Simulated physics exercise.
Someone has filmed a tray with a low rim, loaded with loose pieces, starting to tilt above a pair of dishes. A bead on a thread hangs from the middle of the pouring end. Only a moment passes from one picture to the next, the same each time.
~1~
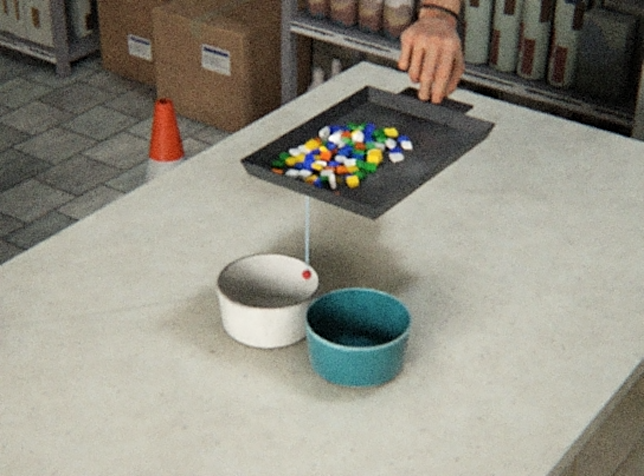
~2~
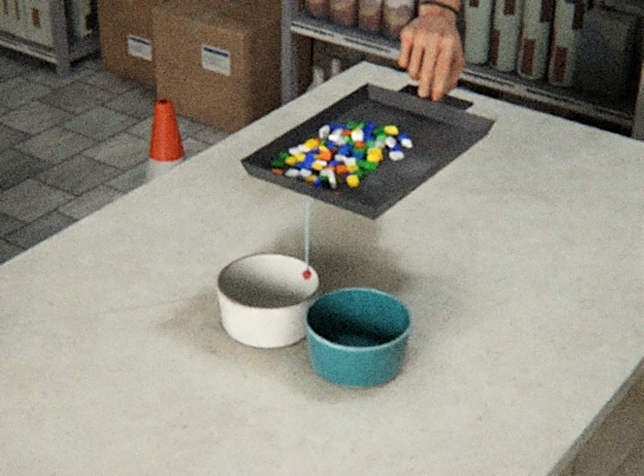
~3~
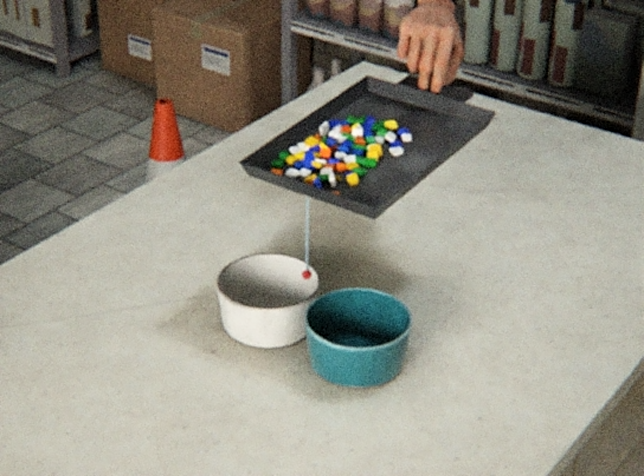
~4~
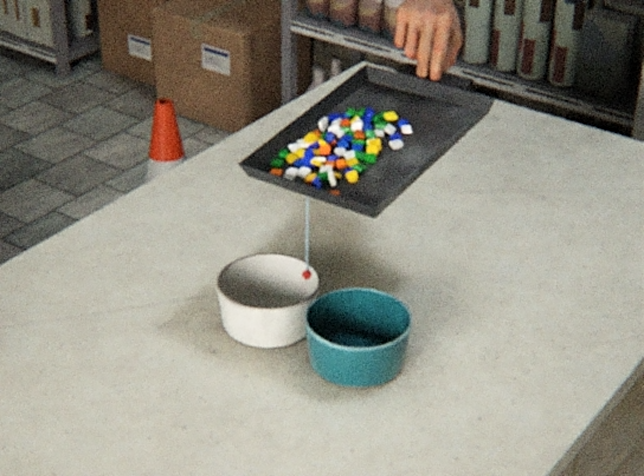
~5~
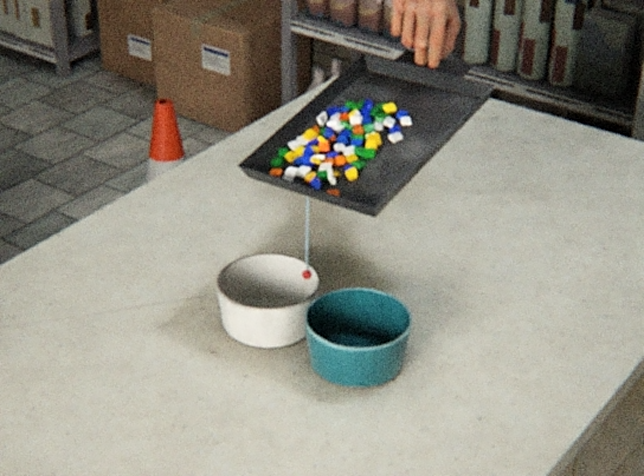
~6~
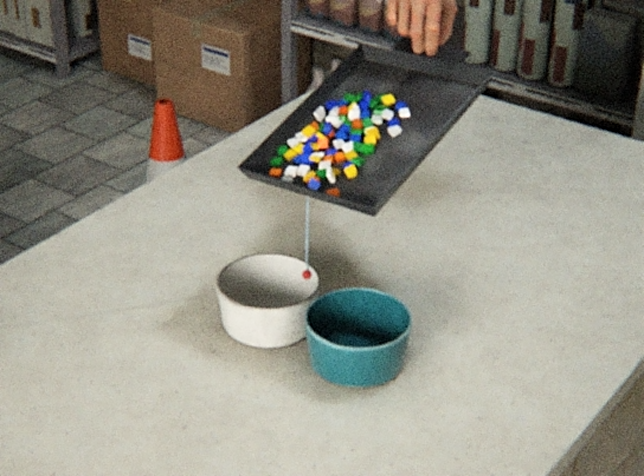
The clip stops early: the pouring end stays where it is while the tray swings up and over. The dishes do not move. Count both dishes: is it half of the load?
Together they catch over half.
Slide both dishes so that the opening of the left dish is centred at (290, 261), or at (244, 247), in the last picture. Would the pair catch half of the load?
The first try: Under half. The second: Below a half.
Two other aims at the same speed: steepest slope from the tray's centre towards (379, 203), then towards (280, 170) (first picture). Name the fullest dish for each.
One: The right dish. Two: The left one.
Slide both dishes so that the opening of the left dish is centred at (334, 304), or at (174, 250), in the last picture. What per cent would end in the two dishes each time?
Roughly 0 per cent, and 90 per cent.
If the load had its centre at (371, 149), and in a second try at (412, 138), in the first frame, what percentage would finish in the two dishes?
In turn 70 and 80 in a hundred.
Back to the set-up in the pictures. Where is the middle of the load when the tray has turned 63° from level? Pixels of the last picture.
Around (278, 170).
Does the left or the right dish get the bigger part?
Fuller: The left one.
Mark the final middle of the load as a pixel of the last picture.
Roughly at (253, 321).
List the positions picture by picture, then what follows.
Corners of the pouring end at (248, 159) and (375, 204), level; middle of the load at (343, 154), mosaic tiles; left dish at (237, 320); right dish at (328, 360); bead on its thread at (307, 274), in the first frame.
Corners of the pouring end at (248, 160) and (375, 204), level; middle of the load at (343, 153), in the second frame.
Corners of the pouring end at (248, 161) and (375, 204), tipped barely, lowest at the left corner; middle of the load at (343, 150), in the third frame.
Corners of the pouring end at (247, 162) and (374, 203), tipped a little, lowest at the left corner; middle of the load at (343, 145), in the fourth frame.
Corners of the pouring end at (246, 163) and (373, 203), tipped a little, lowest at the left corner; middle of the load at (342, 140), in the fifth frame.
Corners of the pouring end at (245, 165) and (372, 203), tipped clearly, lowest at the left corner; middle of the load at (341, 136); left dish at (237, 320); right dish at (328, 360), in the sixth frame.
Soon, tray tipped steeply; nearly all on the tray; a stray few in the air.
A while on, tray tipped past a quarter turn; about a third on the tray; about a quarter in the left dish; a small part outside both; about a third in the air.
Towards the end, tray tipped past a quarter turn; most in the left dish; about a quarter outside both.
Finally, tray tipped past a quarter turn; none in the right dish; most in the left dish; about a quarter outside both.
